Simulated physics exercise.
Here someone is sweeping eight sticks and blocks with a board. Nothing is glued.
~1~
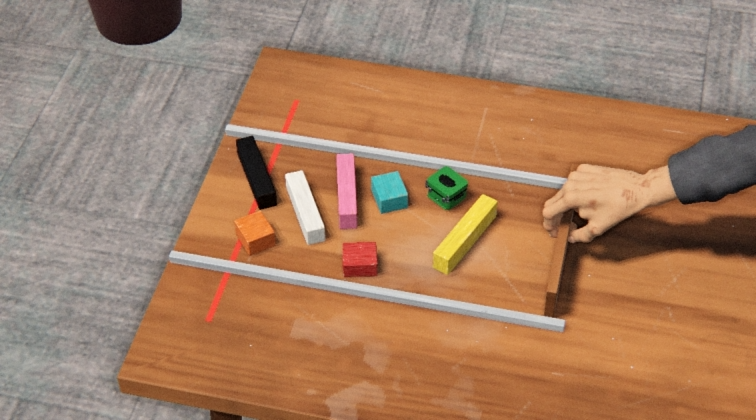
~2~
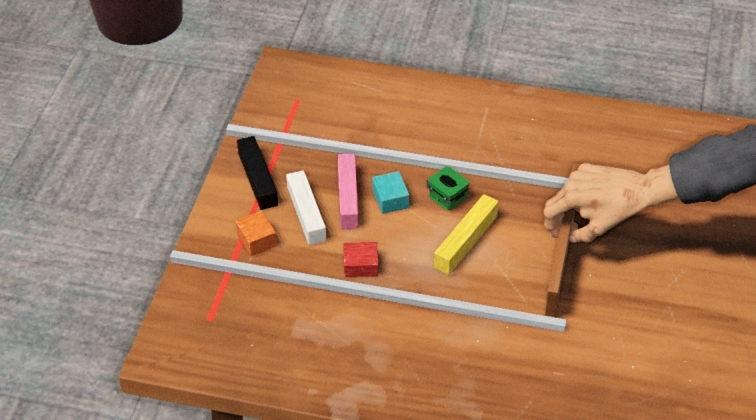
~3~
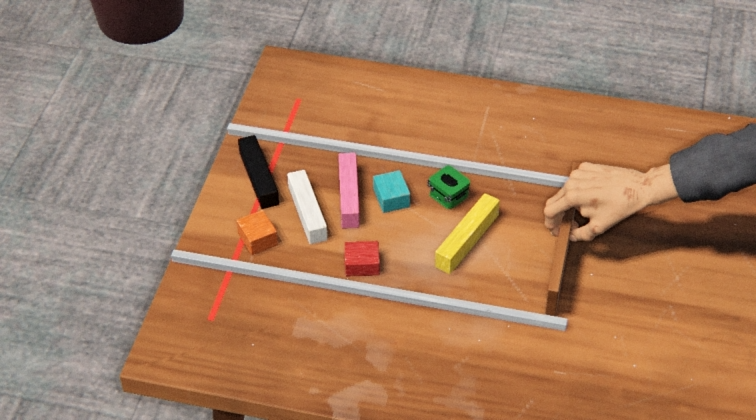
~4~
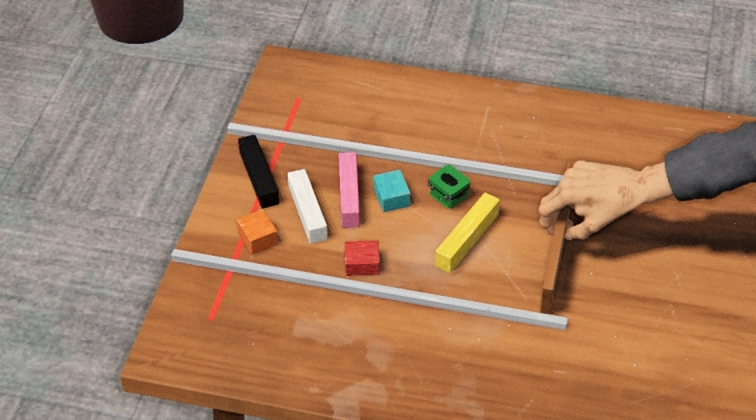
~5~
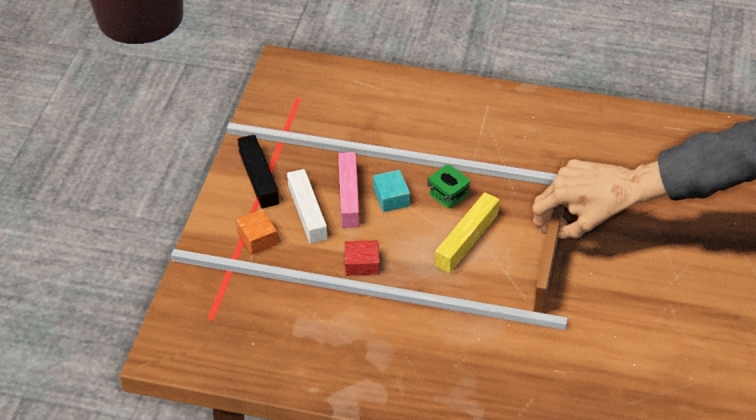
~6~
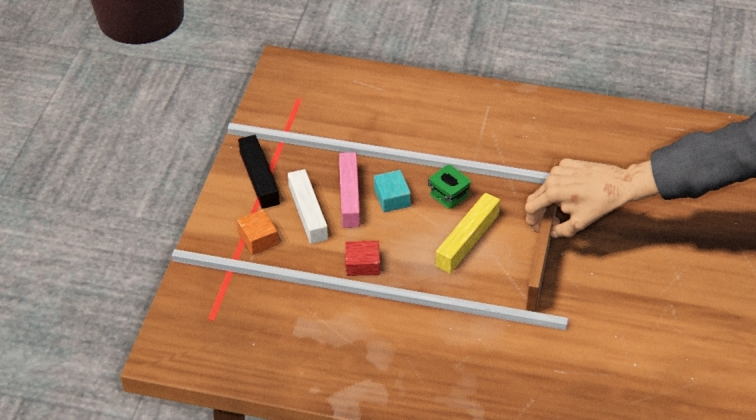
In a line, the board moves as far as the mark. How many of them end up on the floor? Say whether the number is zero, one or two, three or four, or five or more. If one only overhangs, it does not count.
The number is one or two.
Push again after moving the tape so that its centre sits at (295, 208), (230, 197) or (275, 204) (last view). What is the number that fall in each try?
0, 5, 1.
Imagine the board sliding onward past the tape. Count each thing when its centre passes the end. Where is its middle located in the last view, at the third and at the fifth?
In pixels, around (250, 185) followed by around (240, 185).
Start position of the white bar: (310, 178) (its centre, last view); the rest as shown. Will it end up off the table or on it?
The white bar plunges.
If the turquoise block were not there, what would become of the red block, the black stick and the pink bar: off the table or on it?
Note: Red block is on by the end; black stick is off by the end; pink bar is on by the end.
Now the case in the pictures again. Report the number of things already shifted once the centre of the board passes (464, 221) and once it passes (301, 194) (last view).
First 2, then 8.
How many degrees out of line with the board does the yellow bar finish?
Some 0 degrees.
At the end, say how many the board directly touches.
That number would be 3.
A little later, none off yet; black stick at rest near (259, 171); orange block at rest near (258, 232); white bar at rest near (308, 206).
Next, none off yet; black stick moving near (251, 173); orange block at rest near (258, 232); white bar shifted a little near (289, 209).
When it is over, the number that fall off is one or two; down, black stick.
